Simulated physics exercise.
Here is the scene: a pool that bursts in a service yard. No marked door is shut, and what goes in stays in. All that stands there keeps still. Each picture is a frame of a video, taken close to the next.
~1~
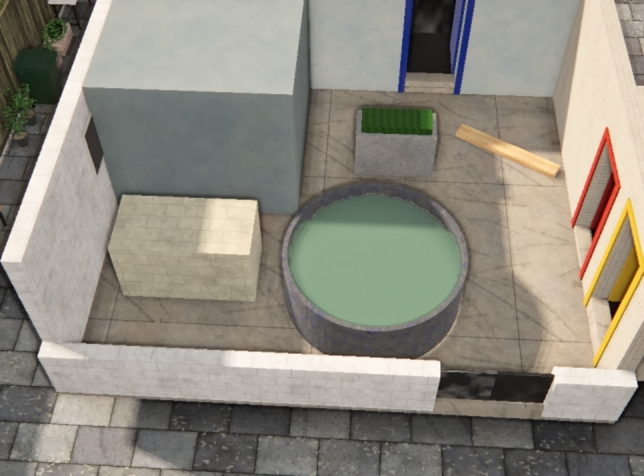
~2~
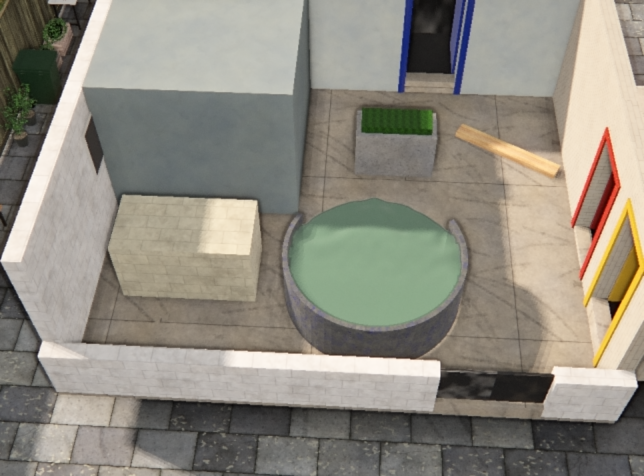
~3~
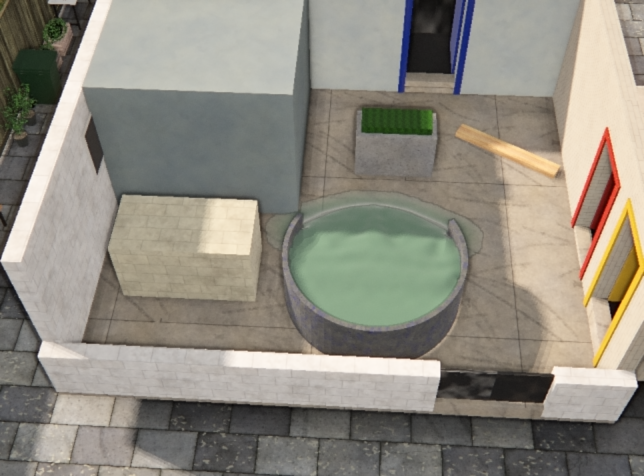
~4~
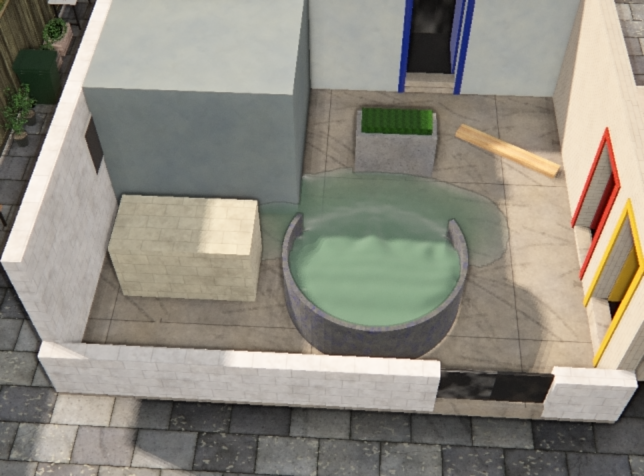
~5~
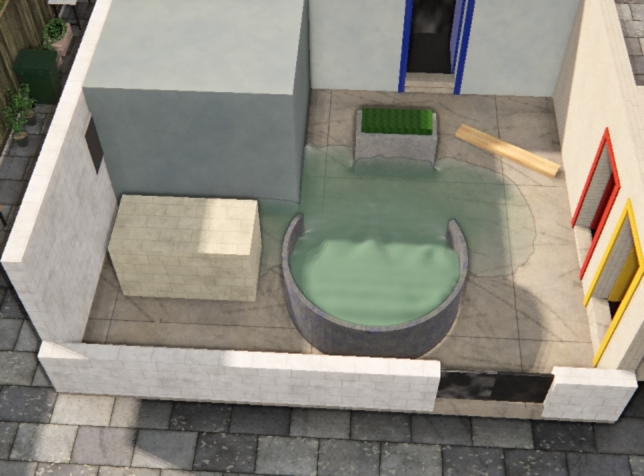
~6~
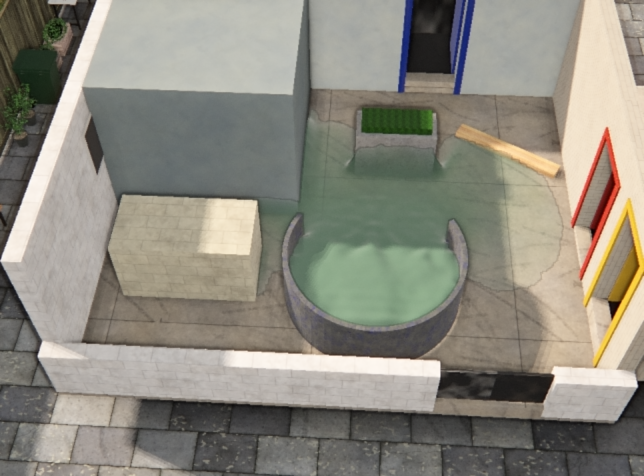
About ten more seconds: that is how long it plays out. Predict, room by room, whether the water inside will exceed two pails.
In order: The blue door never exceeds two buckets; the yellow door never exceeds two buckets; the red door exceeds two buckets.
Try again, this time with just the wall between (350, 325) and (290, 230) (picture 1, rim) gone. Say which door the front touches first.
The door marked yellow, I'd guess.
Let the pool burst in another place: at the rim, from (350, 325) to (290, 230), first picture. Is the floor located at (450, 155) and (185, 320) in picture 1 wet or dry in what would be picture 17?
Untouched; soaked.
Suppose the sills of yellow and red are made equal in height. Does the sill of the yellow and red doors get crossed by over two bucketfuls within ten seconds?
Check - yellow door: Spills past the limit; red door: Does not overflow.
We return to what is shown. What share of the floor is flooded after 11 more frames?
Roughly 60 %.
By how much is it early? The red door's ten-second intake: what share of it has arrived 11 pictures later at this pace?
Roughly 5 per cent.
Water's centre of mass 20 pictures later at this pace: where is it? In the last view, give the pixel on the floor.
My reading is close to (416, 196).
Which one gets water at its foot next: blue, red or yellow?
Result: The door marked red.
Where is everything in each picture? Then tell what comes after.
The first frame shows still water in the round pool at (375, 255).
In the second frame, the front is at a hidden place, out from the gap on the round pool's far side.
In the third frame, the front is at (270, 228), out from the gap on the round pool's far side.
In the fourth frame, the front is at a hidden place, out from the gap on the round pool's far side.
In the fifth frame, water pours out on the round pool's far side and has run to a hidden place.
In the sixth frame, the front is at a hidden place, out from the gap on the round pool's far side.
A moment on, water covers 55 % of the floor; the blue door not reached, the yellow door not reached, the red door under two buckets in.
Next, water covers 60 % of the floor; the blue door wet at the sill, nothing in, the yellow door wet at the sill, nothing in, the red door under two buckets in.
Then, water covers 80 % of the floor; the blue door wet at the sill, nothing in, the yellow door wet at the sill, nothing in, the red door over two buckets in.
Later, water covers 100 % of the floor; the blue door wet at the sill, nothing in, the yellow door wet at the sill, nothing in, the red door far over two buckets in.
In the end, water covers 100 % of the floor; the blue door wet at the sill, nothing in, the yellow door wet at the sill, nothing in, the red door far over two buckets in.
